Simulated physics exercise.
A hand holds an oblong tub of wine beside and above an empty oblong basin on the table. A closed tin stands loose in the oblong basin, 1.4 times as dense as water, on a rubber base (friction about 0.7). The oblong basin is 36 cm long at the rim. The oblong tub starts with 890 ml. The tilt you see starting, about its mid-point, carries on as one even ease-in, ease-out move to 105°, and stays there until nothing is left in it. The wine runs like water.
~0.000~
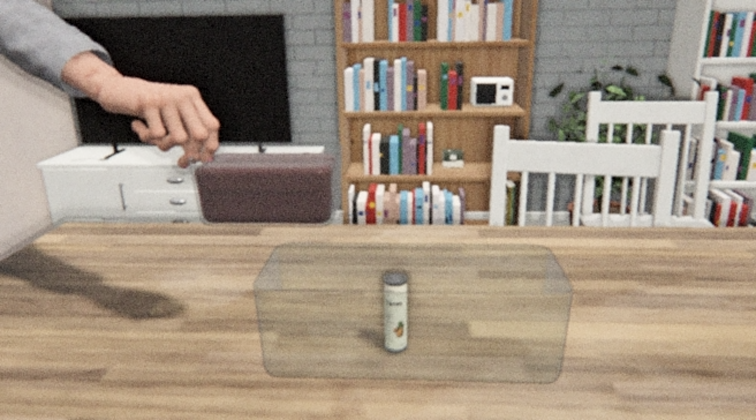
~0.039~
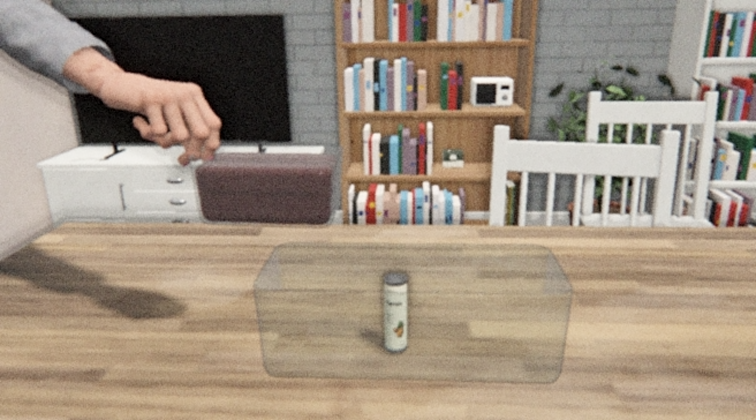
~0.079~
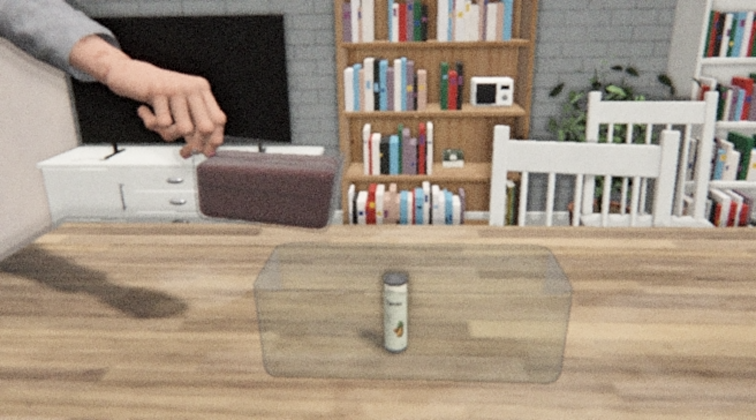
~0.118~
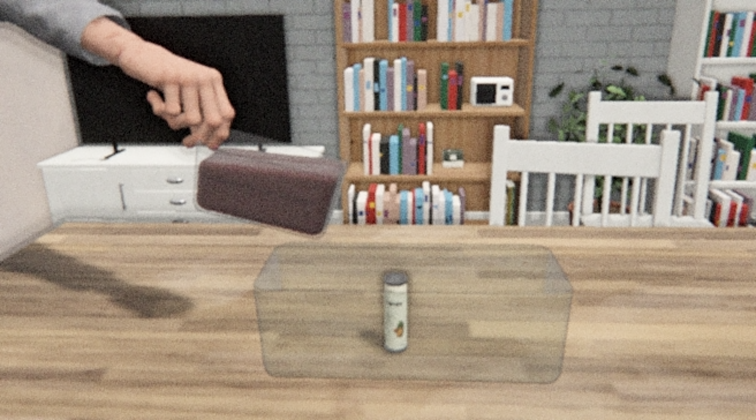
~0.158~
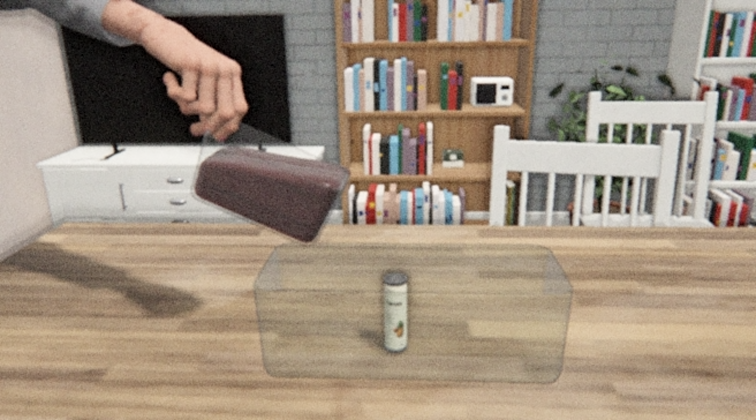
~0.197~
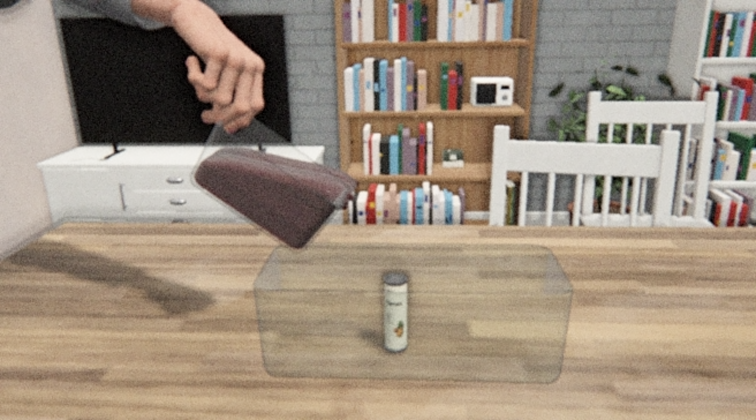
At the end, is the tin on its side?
It topples.
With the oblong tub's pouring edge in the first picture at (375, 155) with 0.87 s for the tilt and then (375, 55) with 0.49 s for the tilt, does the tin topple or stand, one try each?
First it remains upright; then it keeps standing.
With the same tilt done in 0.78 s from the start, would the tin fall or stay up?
The tin remains upright.
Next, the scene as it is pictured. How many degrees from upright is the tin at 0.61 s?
It is at some 25°.
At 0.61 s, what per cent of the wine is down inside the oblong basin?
Some 94 per cent.
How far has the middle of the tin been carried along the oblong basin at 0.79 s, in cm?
About 8 cm.
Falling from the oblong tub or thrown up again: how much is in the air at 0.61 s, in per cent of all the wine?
Near 2 in a hundred.
By 0.44 s the tilt is 102° and 16 per cent is still to pour; the tin stands where it began.
By 0.61 s the tilt is 105° and 3 per cent is still to pour; the tin leans 24°.
By 0.79 s the tilt is 105° and 0 per cent is still to pour; the tin lies on its side.
By 0.99 s the tilt is 105° and 0 per cent is still to pour; the tin lies on its side.
At rest the tin lies on its side.
